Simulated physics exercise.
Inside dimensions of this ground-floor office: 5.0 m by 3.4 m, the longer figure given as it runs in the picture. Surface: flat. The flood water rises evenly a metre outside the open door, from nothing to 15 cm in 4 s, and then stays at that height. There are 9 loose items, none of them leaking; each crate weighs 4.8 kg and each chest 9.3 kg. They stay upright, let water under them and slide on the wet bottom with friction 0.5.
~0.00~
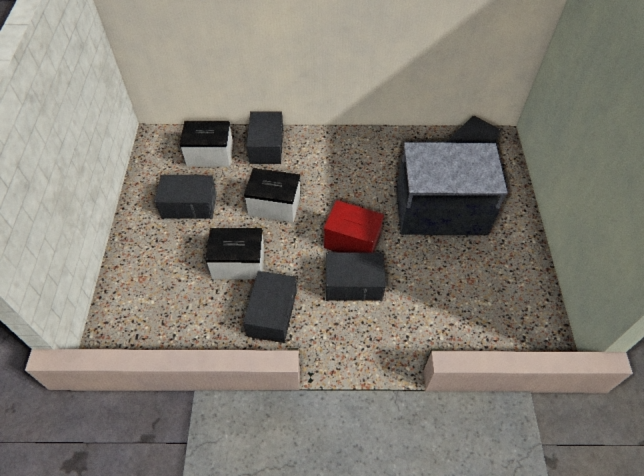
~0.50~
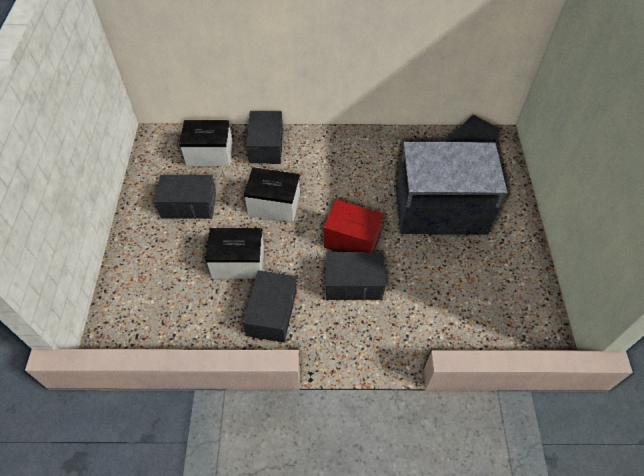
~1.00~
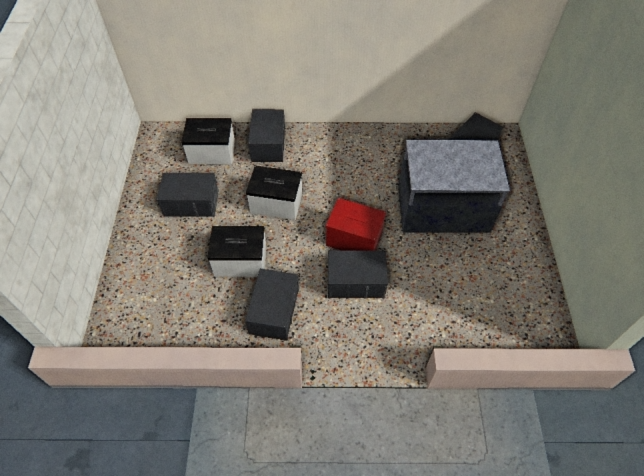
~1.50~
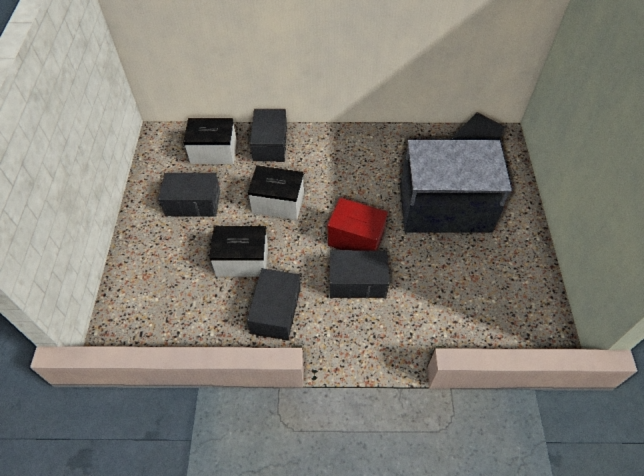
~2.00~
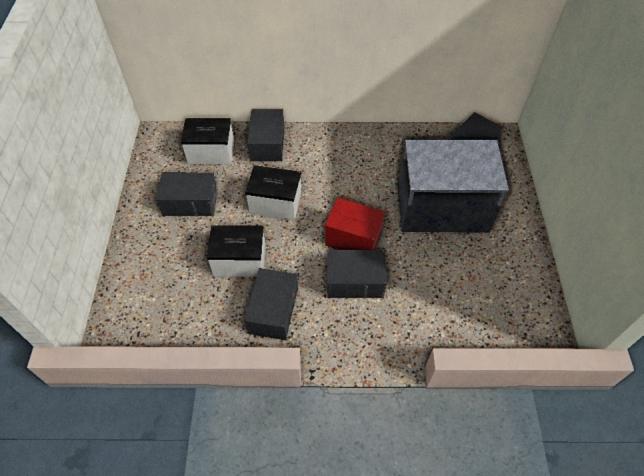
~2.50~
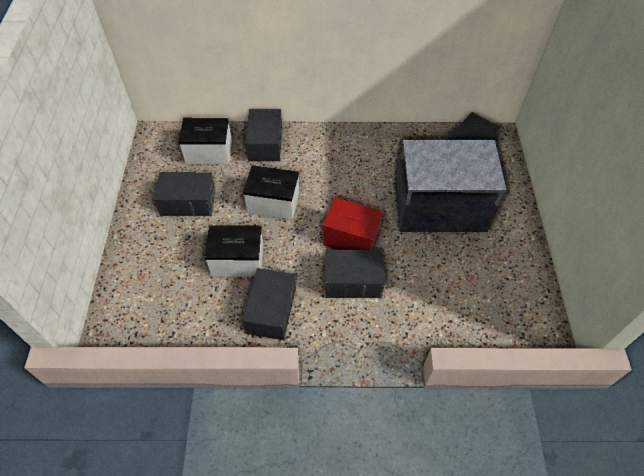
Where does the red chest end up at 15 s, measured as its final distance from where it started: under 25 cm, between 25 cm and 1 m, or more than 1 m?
My guess is it drifts off a long way.
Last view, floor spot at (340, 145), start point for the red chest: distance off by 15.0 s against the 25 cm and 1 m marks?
Outcome - it ends up well away.
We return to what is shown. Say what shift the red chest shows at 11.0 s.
I'd put it at around 200 cm.
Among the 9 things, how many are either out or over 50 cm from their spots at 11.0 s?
By then the count is 6.
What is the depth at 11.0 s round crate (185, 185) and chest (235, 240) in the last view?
About 3 and 3 cm.
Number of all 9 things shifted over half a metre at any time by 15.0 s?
The answer here is 7.
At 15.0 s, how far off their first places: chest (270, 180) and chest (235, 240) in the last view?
Net displacement, in order: 120 cm; 5 cm.
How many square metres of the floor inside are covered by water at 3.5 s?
Near 1.0 m2 in all.
After 3.5 s the red chest is near (353, 218), 0.0 m from its start, aground; 0 afloat.
After 6.8 s the red chest is near (342, 122), 1.4 m from its start, afloat; 2 afloat.
After 11.0 s the red chest is near (427, 112), 1.9 m from its start, afloat; 6 afloat.
After 15.0 s the red chest is near (516, 169), 2.0 m from its start, afloat; 9 afloat.
